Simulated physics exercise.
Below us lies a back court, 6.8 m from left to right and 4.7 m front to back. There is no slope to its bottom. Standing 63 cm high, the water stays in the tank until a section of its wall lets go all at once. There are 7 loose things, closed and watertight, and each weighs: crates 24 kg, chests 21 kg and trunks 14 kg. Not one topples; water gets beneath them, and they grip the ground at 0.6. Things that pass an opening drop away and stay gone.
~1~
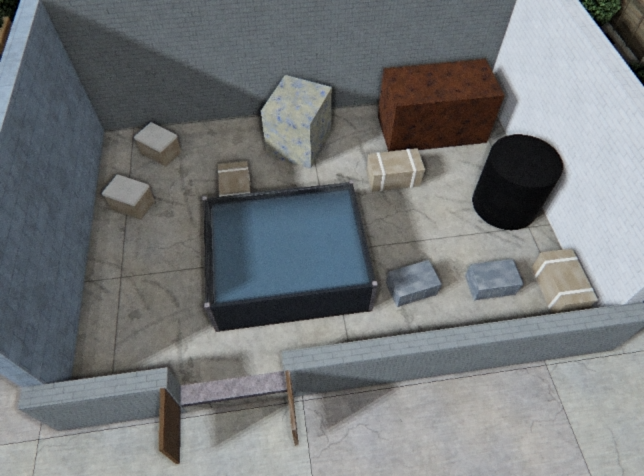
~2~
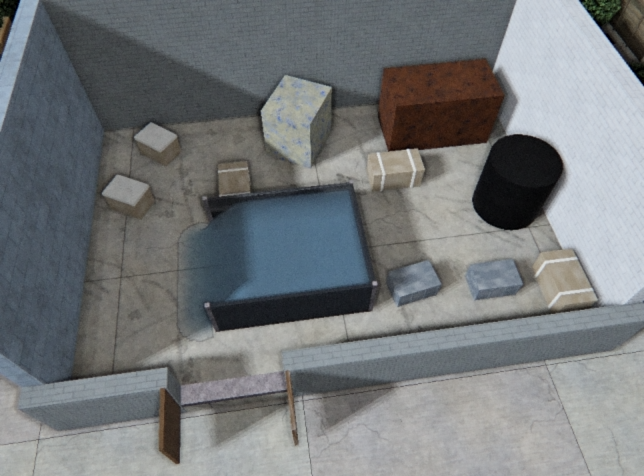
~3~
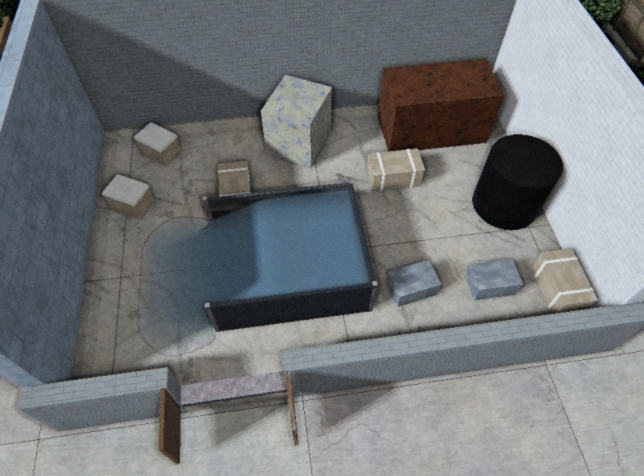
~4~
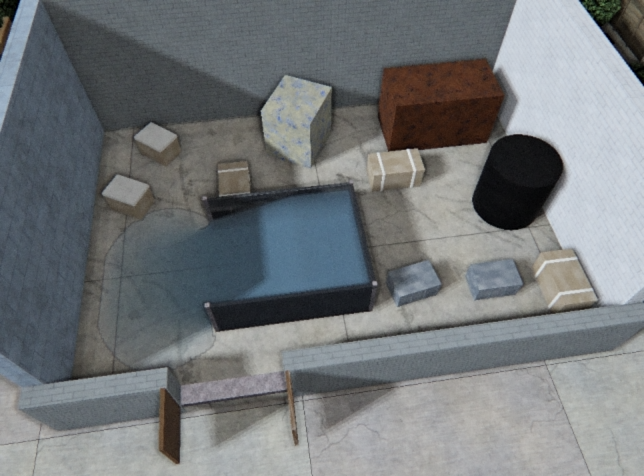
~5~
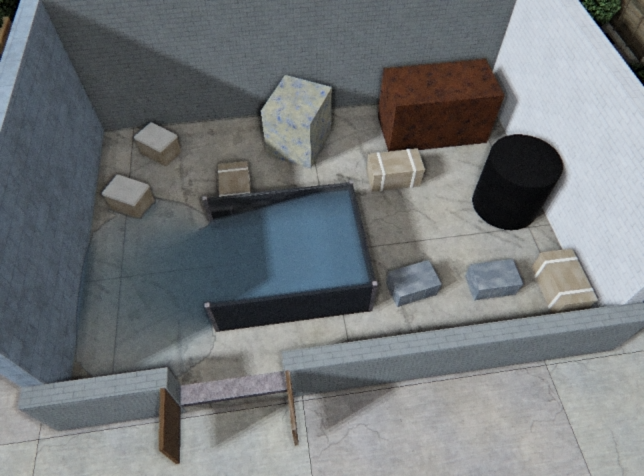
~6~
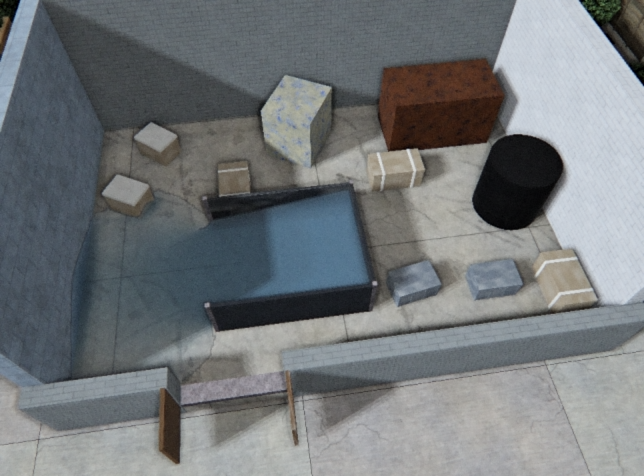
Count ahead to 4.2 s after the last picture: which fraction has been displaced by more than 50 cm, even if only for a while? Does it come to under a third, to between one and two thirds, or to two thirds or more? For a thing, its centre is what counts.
My bet is the share falls short of a third.
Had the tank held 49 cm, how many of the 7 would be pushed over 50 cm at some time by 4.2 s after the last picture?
I count 2 of them in that case.
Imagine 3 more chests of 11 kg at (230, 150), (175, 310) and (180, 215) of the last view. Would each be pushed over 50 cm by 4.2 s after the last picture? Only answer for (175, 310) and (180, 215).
Beyond it, beyond it.
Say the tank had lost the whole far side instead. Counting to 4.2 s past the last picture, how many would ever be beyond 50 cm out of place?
That gives 4 of them.
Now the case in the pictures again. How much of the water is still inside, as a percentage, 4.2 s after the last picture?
94 %.
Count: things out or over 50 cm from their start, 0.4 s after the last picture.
By that time the total stands at 0.
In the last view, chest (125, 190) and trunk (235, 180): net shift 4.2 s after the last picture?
Taking them in turn, I get 200 cm for the first and 10 cm for the second.
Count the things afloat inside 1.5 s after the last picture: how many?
Tally: 0 of them.
Then, 0.4 s after the last picture 0 of 7 are over 50 cm from their spots; 0 afloat.
Then, 1.5 s after the last picture 1 of 7 are over 50 cm from their spots; 0 afloat.
Then, 2.8 s after the last picture 2 of 7 are over 50 cm from their spots; 1 afloat.
Then, 4.2 s after the last picture 2 of 7 are over 50 cm from their spots, and 2 have been at some point; 1 afloat.
